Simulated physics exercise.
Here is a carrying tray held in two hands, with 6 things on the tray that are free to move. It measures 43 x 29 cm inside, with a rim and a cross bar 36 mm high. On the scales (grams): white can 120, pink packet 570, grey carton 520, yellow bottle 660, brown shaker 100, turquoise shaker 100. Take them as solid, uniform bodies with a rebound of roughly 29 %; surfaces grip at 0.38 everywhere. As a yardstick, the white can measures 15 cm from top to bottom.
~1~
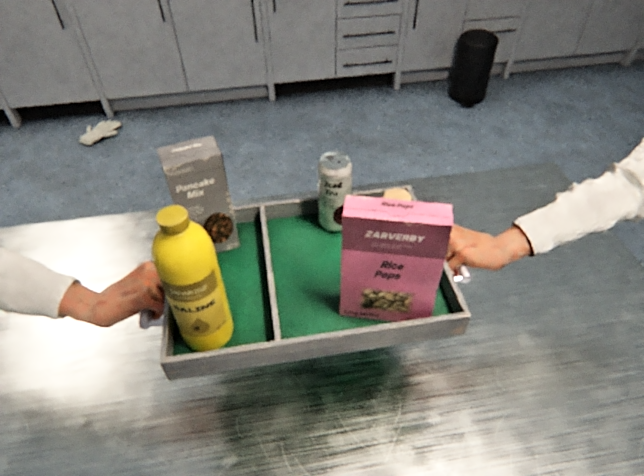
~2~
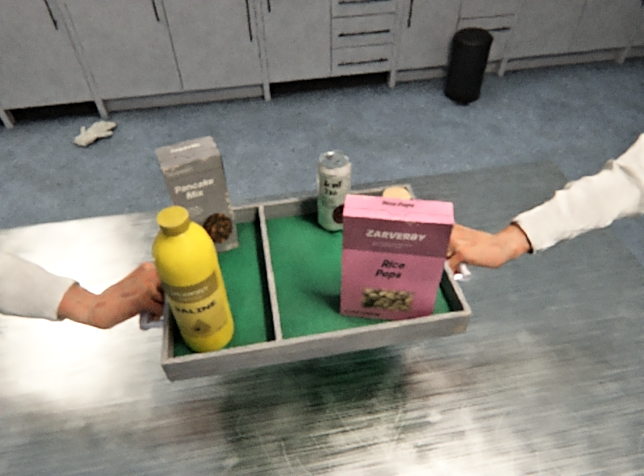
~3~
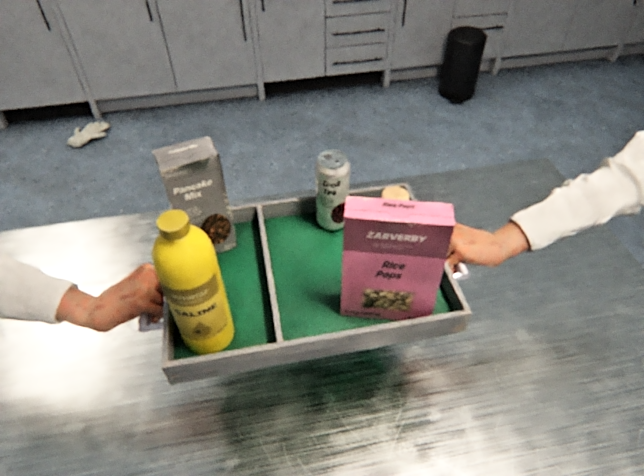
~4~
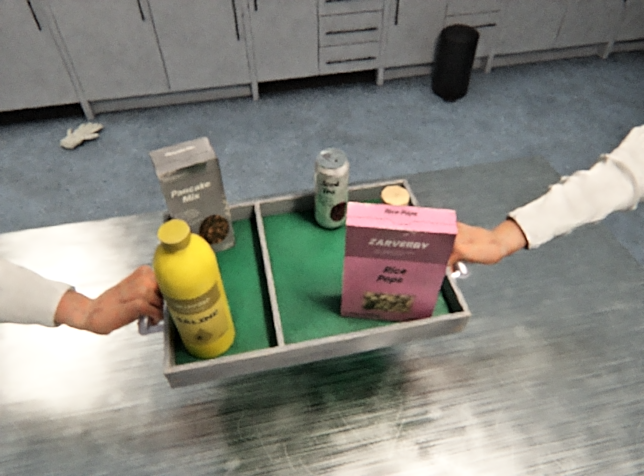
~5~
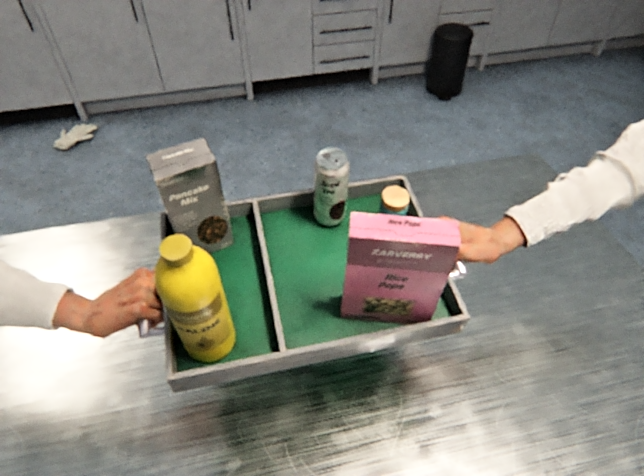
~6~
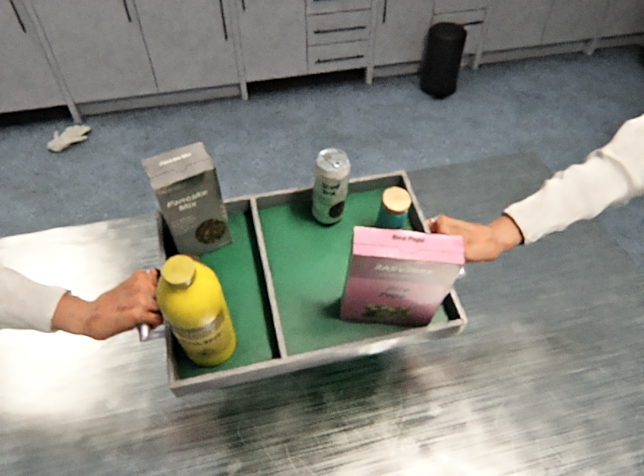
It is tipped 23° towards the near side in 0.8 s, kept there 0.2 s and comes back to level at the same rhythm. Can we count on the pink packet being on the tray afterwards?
The pink packet comes off the tray.
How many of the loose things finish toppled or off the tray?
That comes to 5.
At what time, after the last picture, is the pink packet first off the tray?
At about 0.3 s.
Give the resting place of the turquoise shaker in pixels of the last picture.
At about (411, 262).
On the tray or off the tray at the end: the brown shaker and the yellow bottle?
The brown shaker finishes off the tray; the yellow bottle finishes off the tray.
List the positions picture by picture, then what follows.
In the first frame, tray level; pink packet (390, 265); white can (335, 194).
In the second frame, tray level; yellow bottle (193, 282).
In the third frame, tray at 1°, near edge down; white can (332, 193).
In the fourth frame, tray at 3°, near edge down; grey carton (196, 203); yellow bottle (194, 291).
In the fifth frame, tray at 7°, near edge down.
In the sixth frame, tray at 13°, near edge down; pink packet (394, 283); white can (330, 189).
Then, 0.50 s on from there, tray at 23°, near edge down; pink packet now off the tray; grey carton 65° off its base; yellow bottle 29° off its base.
Then, 0.80 s on from there, tray at 20°, near edge down; yellow bottle and brown shaker now off the tray; white can on its side; grey carton on its side.
Then, 1.20 s on from there, tray at 2°, near edge down; white can on its side; grey carton on its side; turquoise shaker moved 11 cm.
In the end, off the tray, pink packet, yellow bottle and brown shaker; toppled on the tray, white can and grey carton; not toppled but over 5 cm from the start, turquoise shaker.
